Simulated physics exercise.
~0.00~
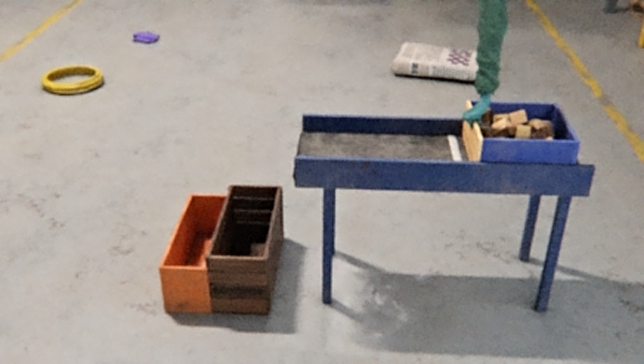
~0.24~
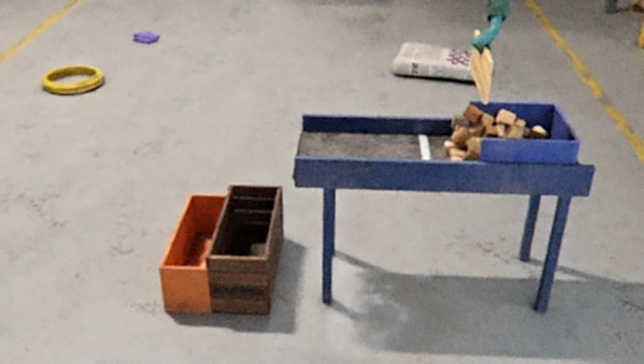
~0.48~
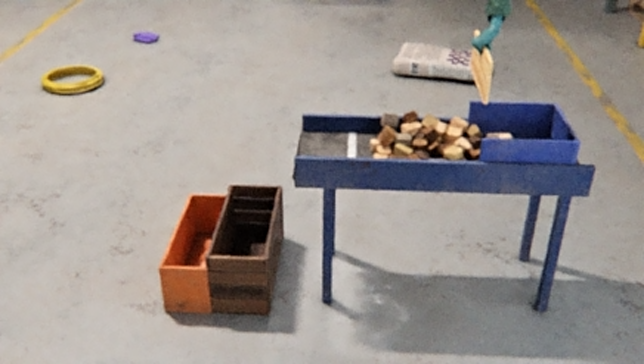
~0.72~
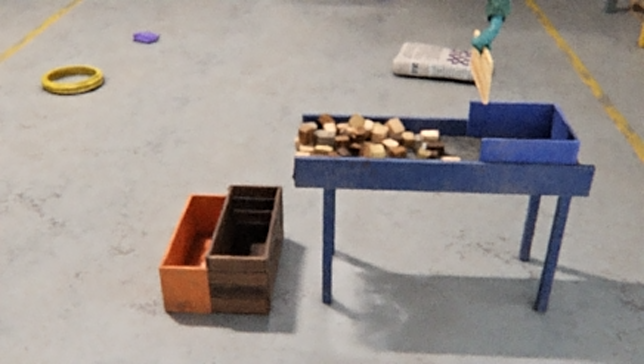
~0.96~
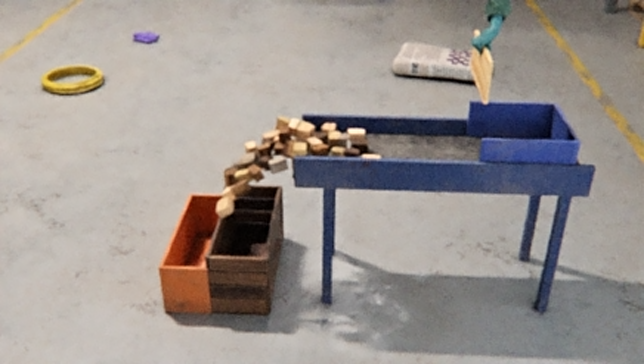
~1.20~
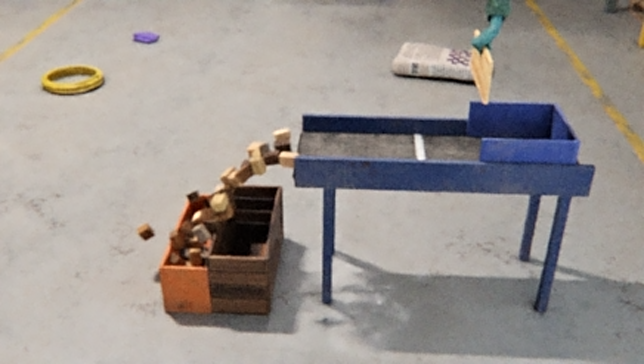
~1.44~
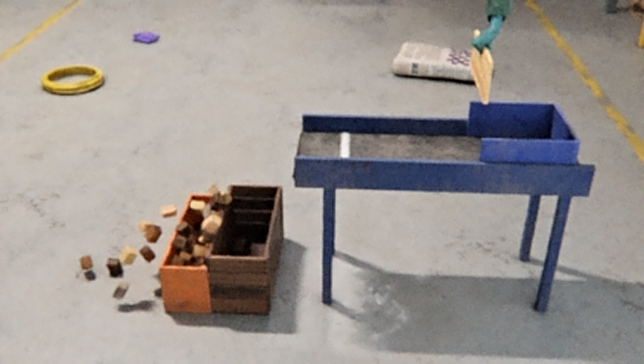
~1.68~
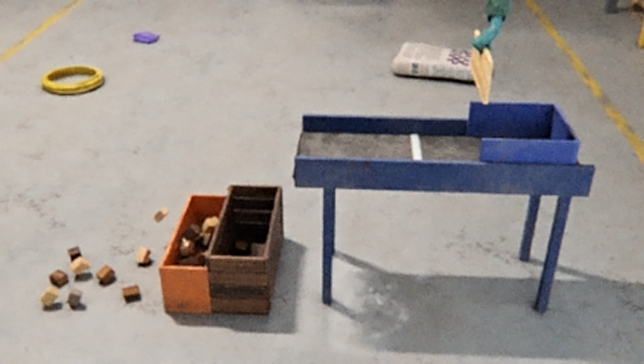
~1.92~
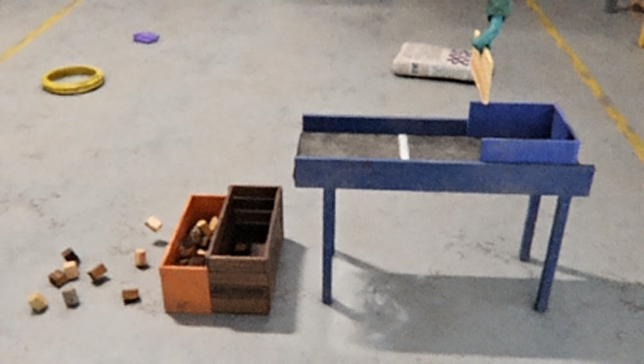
A teal-gloved hand lifted a gate from a blue pen on a raised belt, and a heap of wooden blocks rode left and spilled off the end, mostly landing in the orange box, while several scattered across the floor beyond it.
